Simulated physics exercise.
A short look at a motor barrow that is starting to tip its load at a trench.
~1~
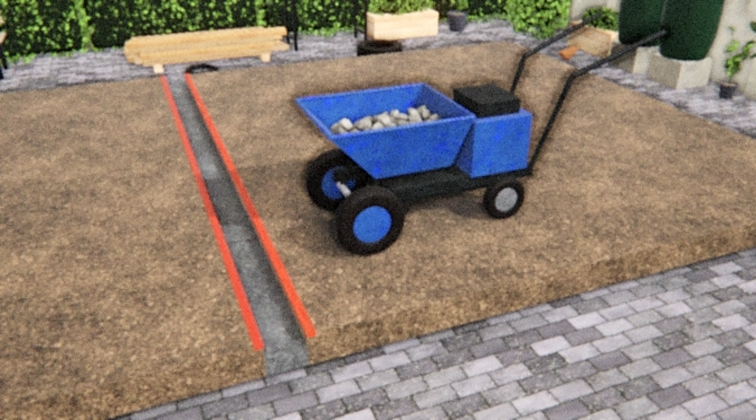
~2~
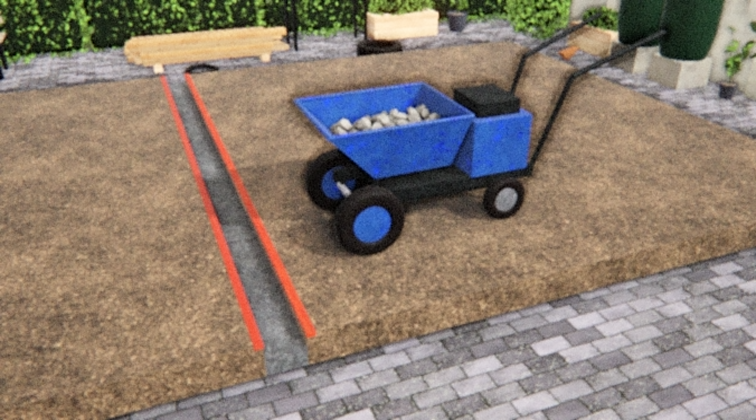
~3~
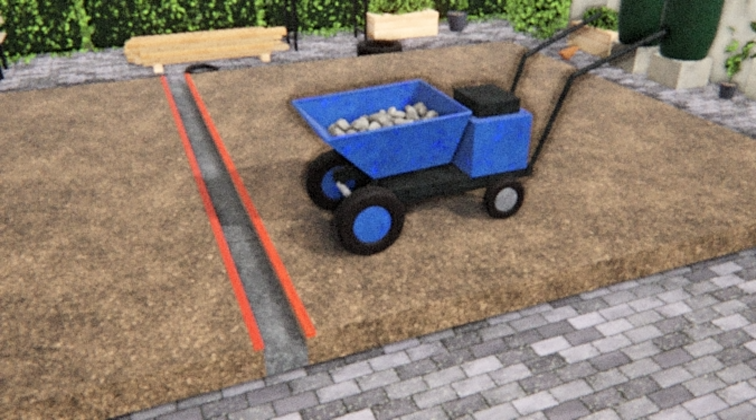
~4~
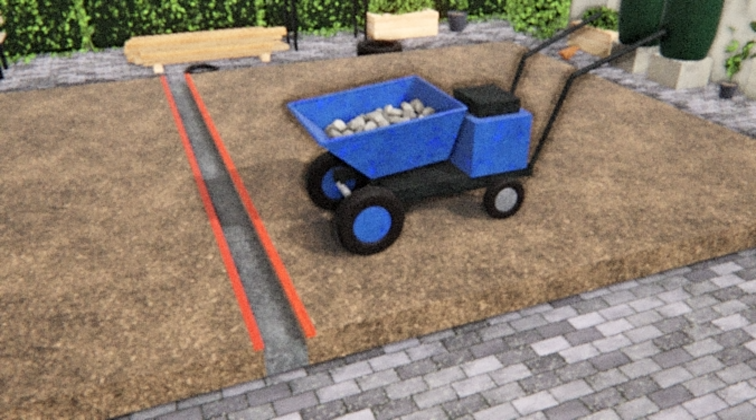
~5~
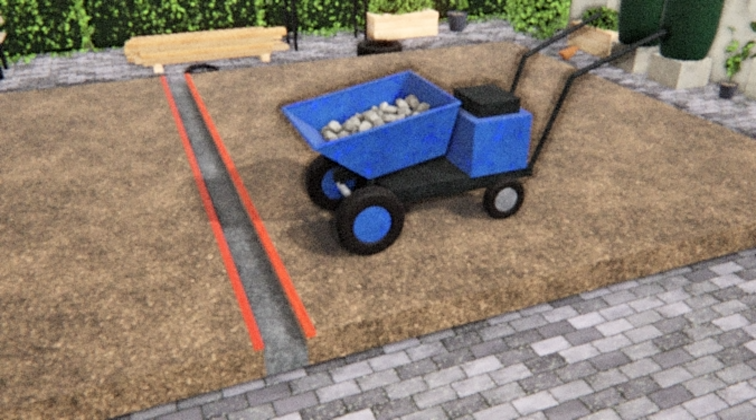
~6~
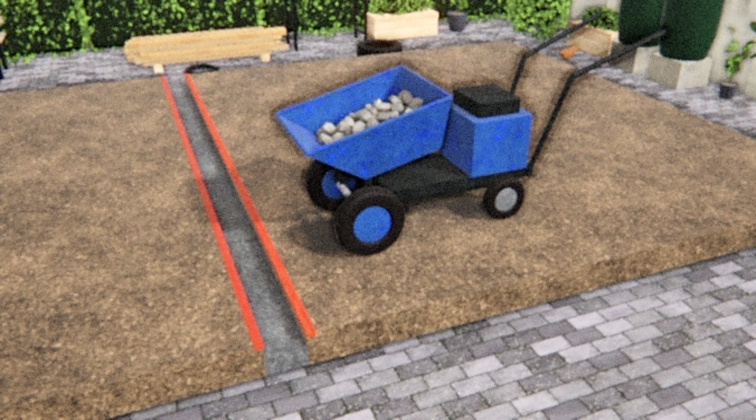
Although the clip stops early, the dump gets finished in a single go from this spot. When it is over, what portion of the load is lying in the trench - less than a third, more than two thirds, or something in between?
Something in between is lying there.
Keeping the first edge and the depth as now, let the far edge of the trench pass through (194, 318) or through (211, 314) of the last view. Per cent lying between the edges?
100 % and 90 %, give or take.
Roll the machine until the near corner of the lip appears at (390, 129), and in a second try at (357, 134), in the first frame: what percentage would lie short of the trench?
40 and 10 percent, in that order.
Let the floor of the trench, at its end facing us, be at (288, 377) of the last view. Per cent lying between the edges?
About 70 per cent.
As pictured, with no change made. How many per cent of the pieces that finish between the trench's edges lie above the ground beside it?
My estimate would be close to 35 per cent.
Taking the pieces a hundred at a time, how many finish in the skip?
Close to 15 per cent, give or take.
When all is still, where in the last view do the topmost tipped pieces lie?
Roughly at (229, 239).
Soon, skip tipped steeply; all in the skip.
A while on, skip tipped right over; most in the skip; about a quarter in or heaped over the trench; a small part beyond it.
Towards the end, skip tipped right over; about a quarter in the skip; about half in or heaped over the trench; about a third beyond it.
Finally, skip tipped right over; about a quarter in the skip; about half in or heaped over the trench; about a third beyond it.
